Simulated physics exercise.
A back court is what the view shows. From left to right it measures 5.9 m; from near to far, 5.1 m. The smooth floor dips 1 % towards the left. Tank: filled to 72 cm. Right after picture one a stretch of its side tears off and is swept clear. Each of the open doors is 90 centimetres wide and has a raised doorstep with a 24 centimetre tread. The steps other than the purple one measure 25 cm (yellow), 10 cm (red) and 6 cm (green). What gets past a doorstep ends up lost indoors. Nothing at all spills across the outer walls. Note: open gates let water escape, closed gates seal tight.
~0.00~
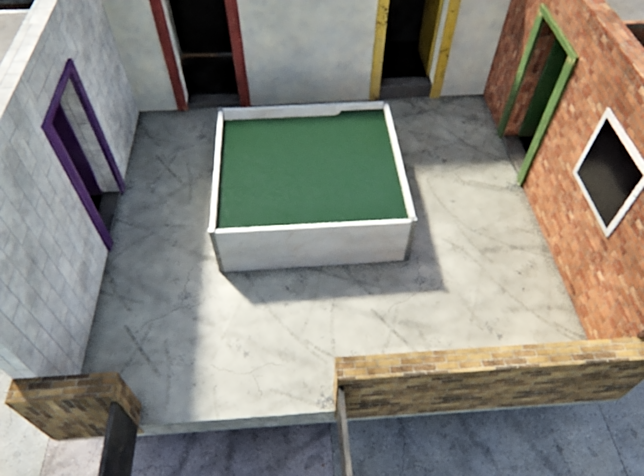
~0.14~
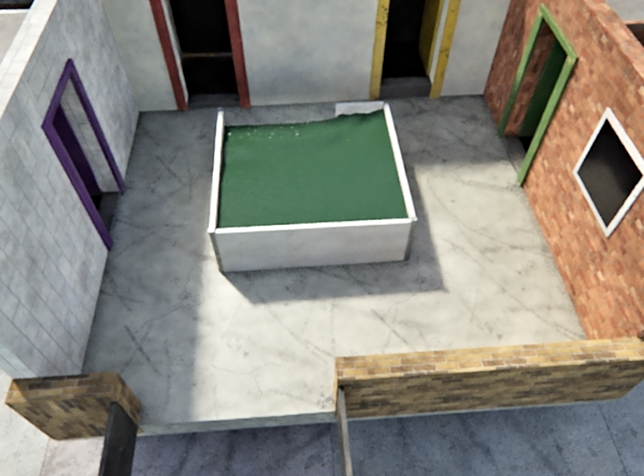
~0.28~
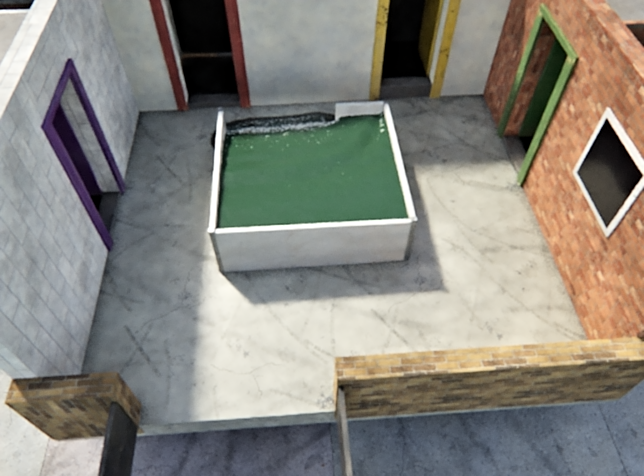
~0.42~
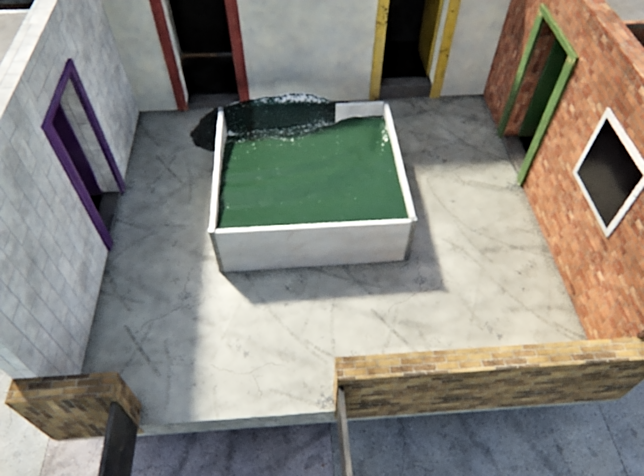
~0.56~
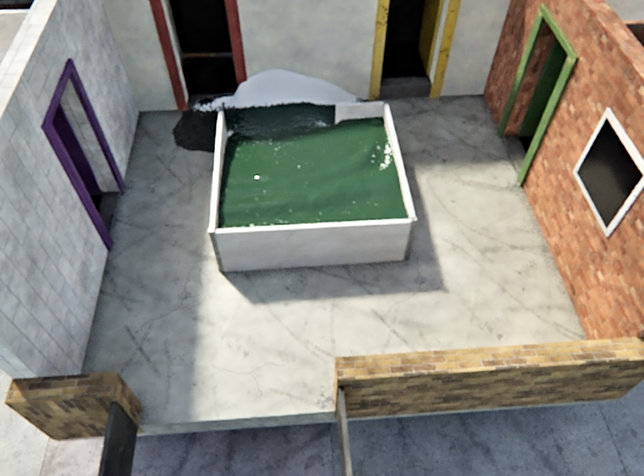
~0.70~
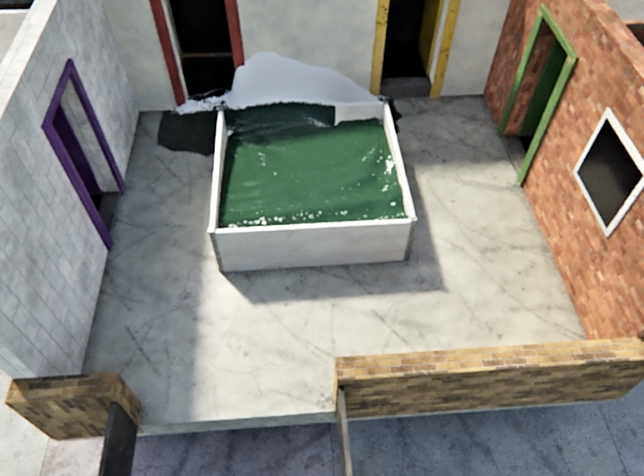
The clip opens on still green water filling a white-walled tank in a court with coloured doorways. The water drops along the far side, then pours out through a gap there onto the floor behind. It spreads leftward and up against the back wall, while ripples and white flecks cross the tank's surface.
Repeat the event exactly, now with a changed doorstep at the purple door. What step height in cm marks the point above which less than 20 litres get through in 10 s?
The point is around 6 cm.
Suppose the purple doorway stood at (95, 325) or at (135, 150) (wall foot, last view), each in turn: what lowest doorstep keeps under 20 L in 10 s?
Minimums: Roughly 12.0 cm and 34 cm.
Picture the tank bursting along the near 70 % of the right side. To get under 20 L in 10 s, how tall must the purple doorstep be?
Near 11.0 cm.
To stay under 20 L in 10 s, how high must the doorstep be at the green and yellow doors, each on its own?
About 17 cm at green and 8.0 cm at yellow.
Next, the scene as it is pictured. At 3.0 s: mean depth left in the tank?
I'd put it at some 28 centimetres on average.
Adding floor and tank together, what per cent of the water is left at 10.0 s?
Remaining share: Around 62 %.
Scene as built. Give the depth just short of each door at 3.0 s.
Centimetres: Purple = 9, yellow = 11, red = 25, green = 19.
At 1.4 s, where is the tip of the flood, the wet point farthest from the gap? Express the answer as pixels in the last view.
Pixel: About (476, 96).
After 1.4 s water covers 20 % of the floor, deepest (57 cm) near (268, 113); it has not reached the purple door.
After 3.0 s water covers 65 % of the floor, deepest (42 cm) near (140, 113); 9 cm at the purple door, 2 litres in over its 5 cm doorstep.
After 10.0 s water covers 95 % of the floor, deepest (15 cm) near (96, 308); 6 cm at the purple door, 31 litres in over its 5 cm doorstep.
At the purple door as built, the water arrived by 1.9 s and peaked near 9 cm at 3.0 s.
With a doorstep of 5.5 cm, 25 litres would have come in within the 10 s; with 6.5 cm, 15 litres. So under 20 litres takes about 6 cm.
